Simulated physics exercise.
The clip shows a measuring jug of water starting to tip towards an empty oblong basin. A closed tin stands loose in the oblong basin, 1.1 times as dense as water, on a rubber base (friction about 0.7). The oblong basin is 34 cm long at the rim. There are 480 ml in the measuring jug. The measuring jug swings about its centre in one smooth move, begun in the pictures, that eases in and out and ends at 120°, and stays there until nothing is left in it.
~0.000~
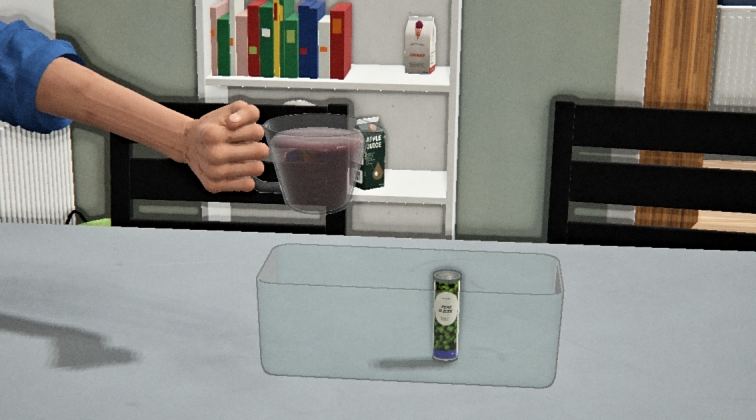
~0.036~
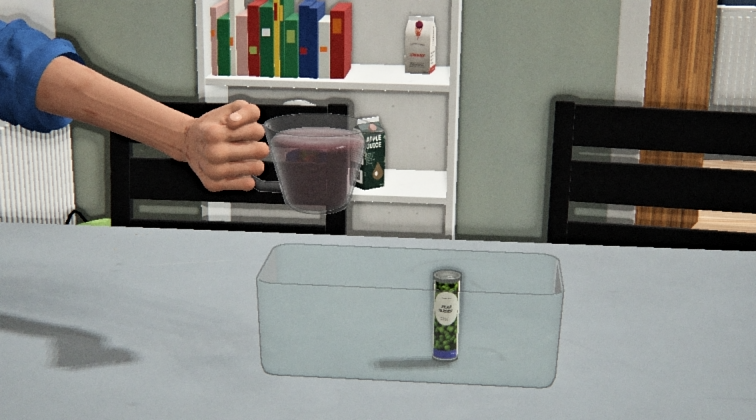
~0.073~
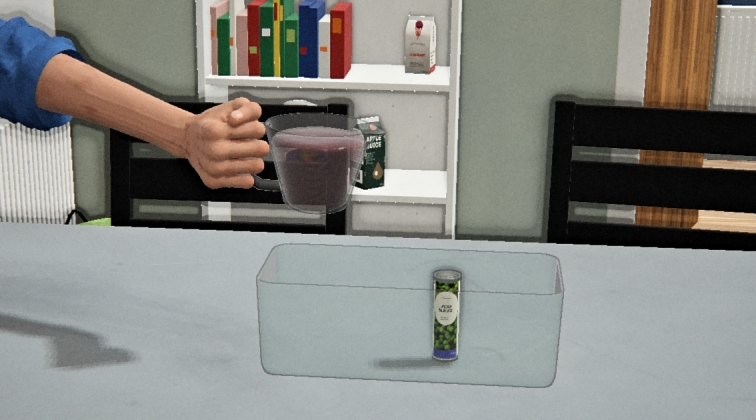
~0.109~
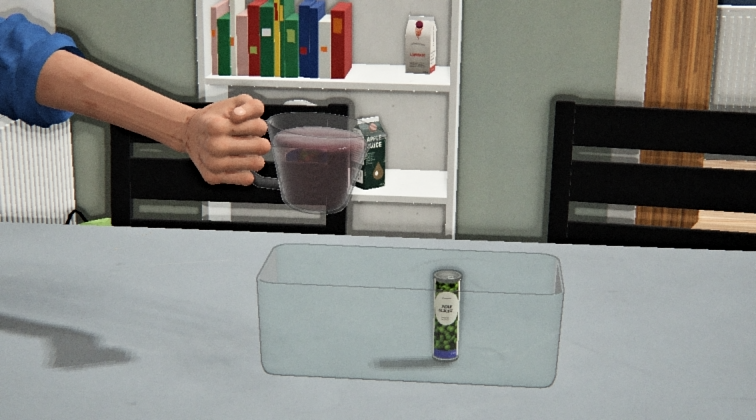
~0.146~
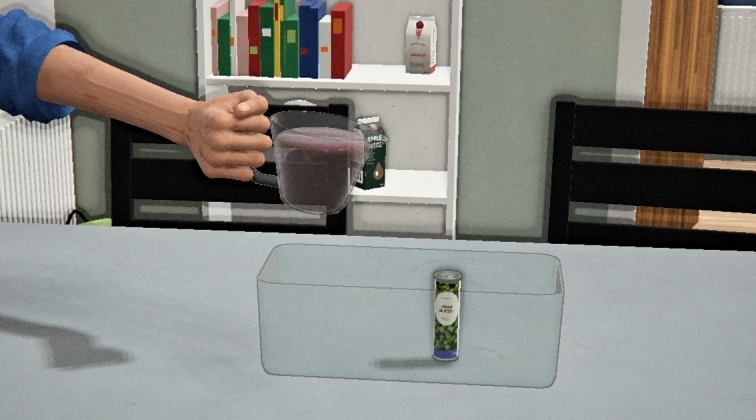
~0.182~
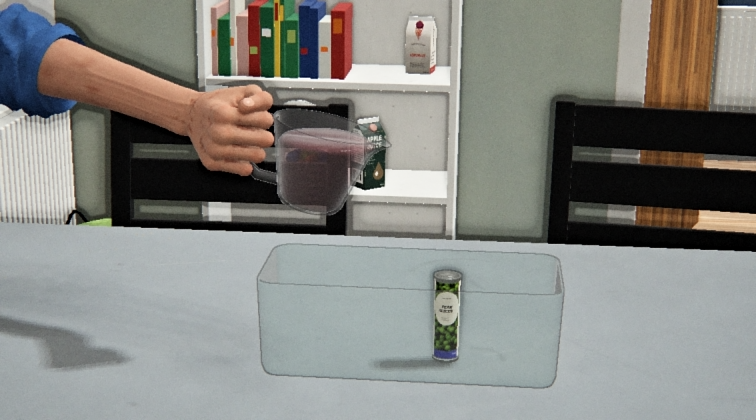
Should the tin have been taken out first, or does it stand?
It topples.
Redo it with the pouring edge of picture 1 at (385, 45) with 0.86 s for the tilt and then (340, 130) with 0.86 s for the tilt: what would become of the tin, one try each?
First it falls; then it stays up.
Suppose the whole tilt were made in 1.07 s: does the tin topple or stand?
Then it topples.
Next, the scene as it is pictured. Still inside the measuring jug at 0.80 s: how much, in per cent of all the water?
Some 1 per cent.
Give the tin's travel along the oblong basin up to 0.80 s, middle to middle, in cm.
About 4 cm.
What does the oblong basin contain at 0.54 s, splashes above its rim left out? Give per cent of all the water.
Near 24 in a hundred.
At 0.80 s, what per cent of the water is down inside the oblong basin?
Some 96 per cent.
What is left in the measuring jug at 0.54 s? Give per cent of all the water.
Near 48 in a hundred.
After 0.54 s the tilt is 82° and 48 per cent is still to pour; the tin stands where it began.
After 0.80 s the tilt is 118° and 1 per cent is still to pour; the tin leans 25°.
After 1.07 s the tilt is 120° and 0 per cent is still to pour; the tin lies on its side.
After 1.36 s the tilt is 120° and 0 per cent is still to pour; the tin lies on its side.
In the end the tin lies on its side.
